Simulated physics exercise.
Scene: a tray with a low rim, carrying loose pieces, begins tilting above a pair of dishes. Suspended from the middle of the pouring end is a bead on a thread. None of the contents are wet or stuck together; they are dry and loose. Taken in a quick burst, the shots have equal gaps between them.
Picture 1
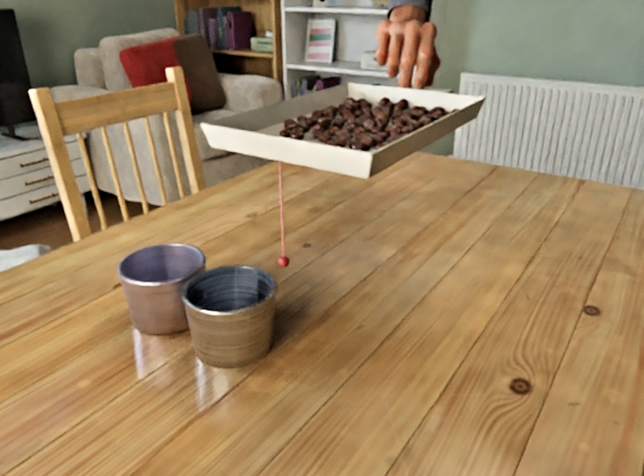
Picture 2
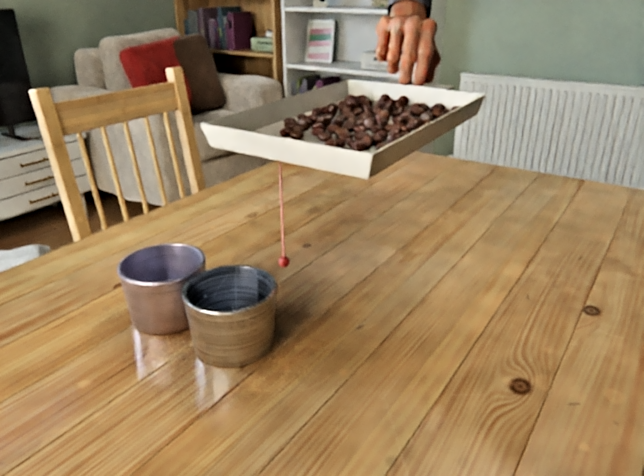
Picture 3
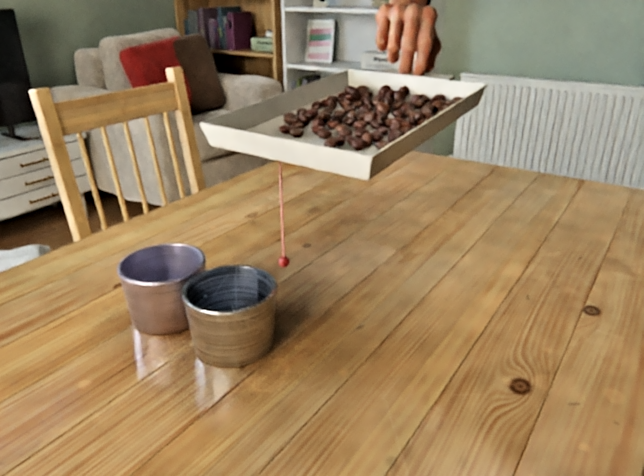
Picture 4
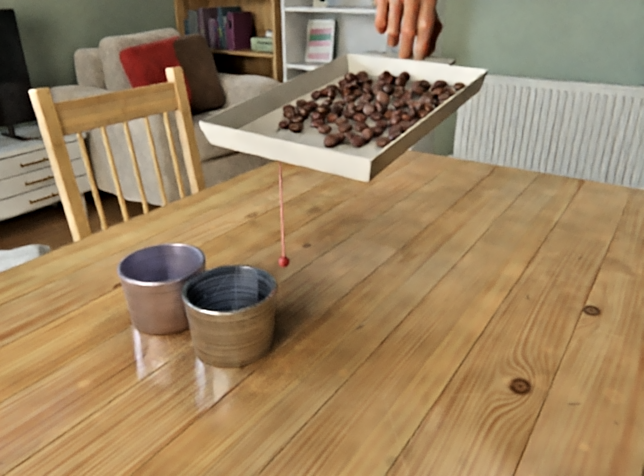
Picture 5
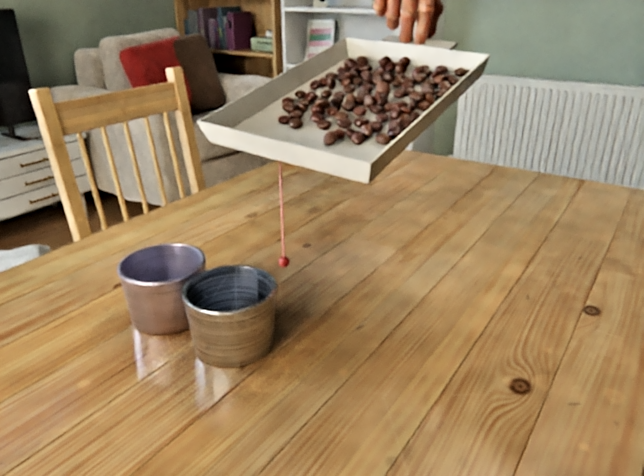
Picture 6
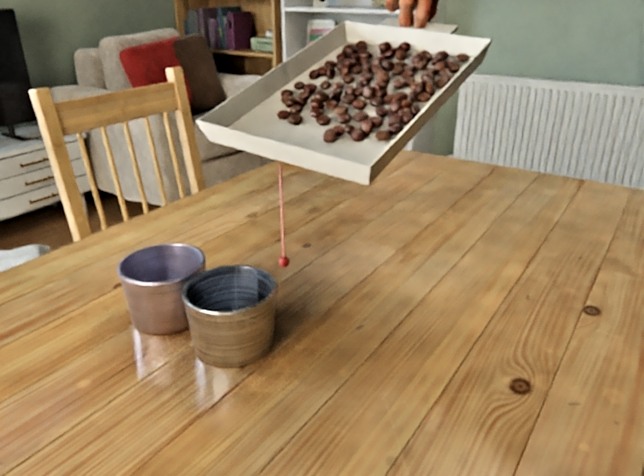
A hand gradually tilting a shallow white tray of loose dark brown pieces toward the viewer above two cups on a wooden table.
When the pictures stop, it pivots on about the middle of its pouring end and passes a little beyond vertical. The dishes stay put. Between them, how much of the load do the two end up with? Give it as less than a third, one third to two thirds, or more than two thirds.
The two end up with less than a third of the load.
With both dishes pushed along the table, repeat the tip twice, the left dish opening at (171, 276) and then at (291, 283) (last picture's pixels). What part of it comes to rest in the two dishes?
I'd expect some 30 percent, and then some 30 percent.
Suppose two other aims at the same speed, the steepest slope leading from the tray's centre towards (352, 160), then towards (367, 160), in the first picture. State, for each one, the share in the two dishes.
Roughly 0 percent, then 0 percent.
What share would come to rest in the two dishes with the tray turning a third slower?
I'd expect near 10 per cent.
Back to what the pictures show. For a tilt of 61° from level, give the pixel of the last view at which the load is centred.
I'd put the middle of the pieces at roughly (318, 141).
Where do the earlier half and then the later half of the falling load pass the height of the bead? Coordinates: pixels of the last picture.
I'd put it at roughly (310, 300), and after that at roughly (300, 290).
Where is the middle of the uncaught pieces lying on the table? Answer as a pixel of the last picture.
Centre, final frame: Roughly (315, 387).
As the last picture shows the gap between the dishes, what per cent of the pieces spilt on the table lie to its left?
It comes to 10 per cent or so.
Soon after the last picture, tray tipped steeply; nearly all on the tray; a small part in the air.
A little later, tray tipped past a quarter turn; about half on the tray; a stray few in the right dish; about a third outside both; a small part in the air.
Later still, tray tipped past a quarter turn; a small part in the right dish; most outside both.
At rest, tray tipped past a quarter turn; a small part in the right dish; none in the left dish; most outside both.
